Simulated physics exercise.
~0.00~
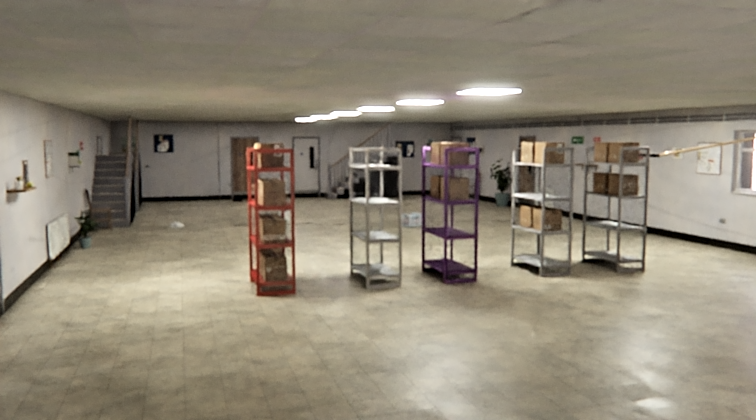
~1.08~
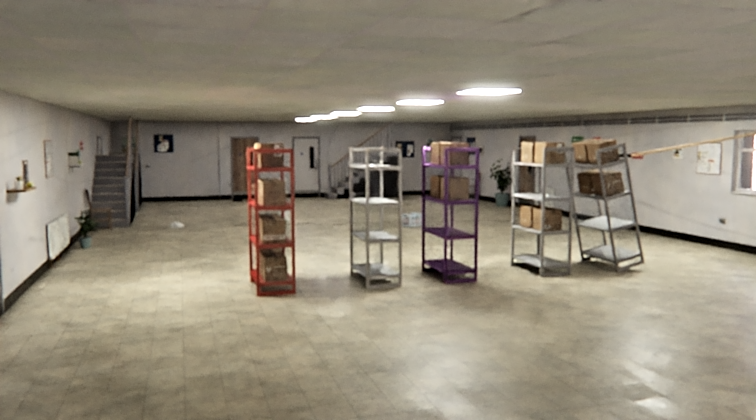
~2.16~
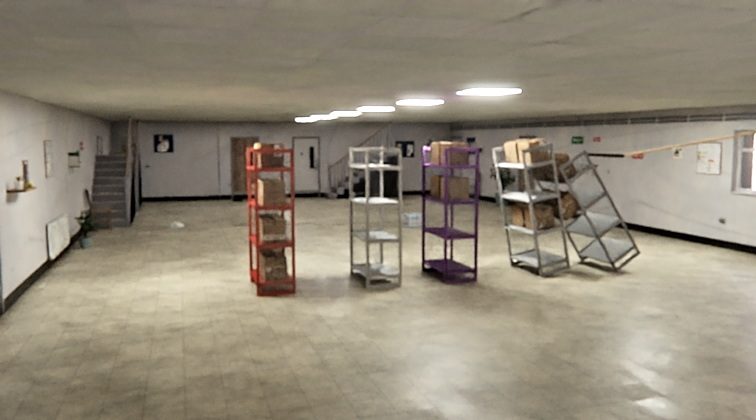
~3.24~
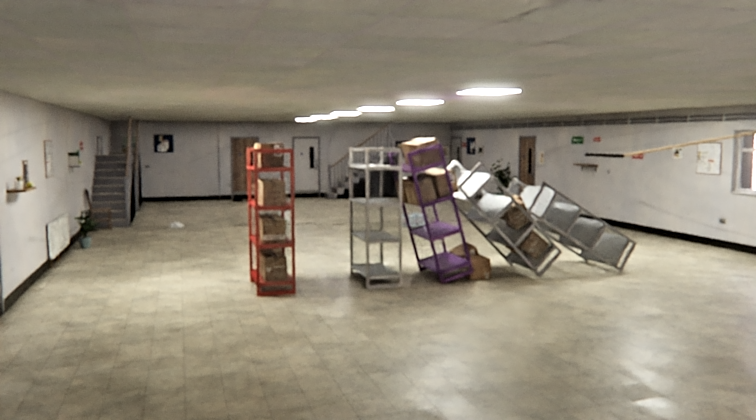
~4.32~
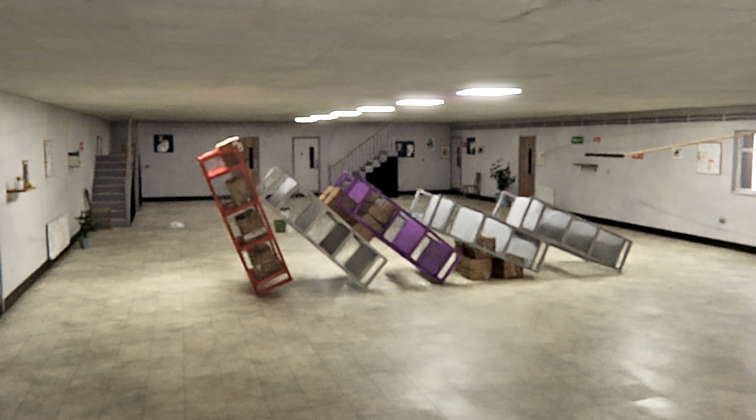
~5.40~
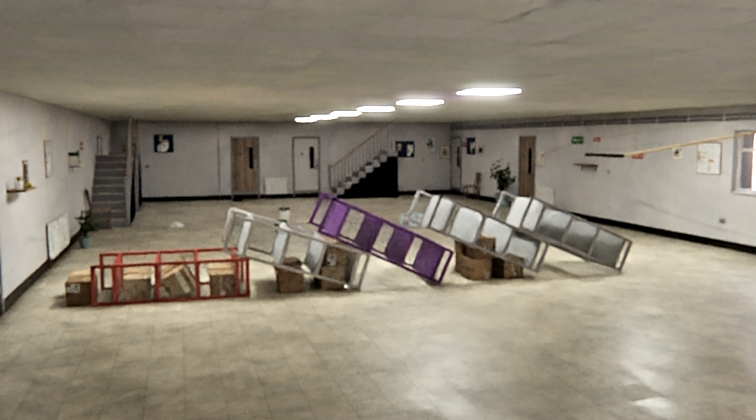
A pole reaches in from the right toward a row of five open shelving units in a wide, low room with a tiled floor and stairs at the back, seen from a fixed view across the floor. From left to right stand a red unit, a grey one, a purple one and two more greys, most holding brown cartons. The pole tips the rightmost unit left into its neighbour, then stops. The fall passes leftward through the purple and grey units to the red one, spilling cartons. Finally the red unit lies flat, and the other four rest steeply slanted among boxes.
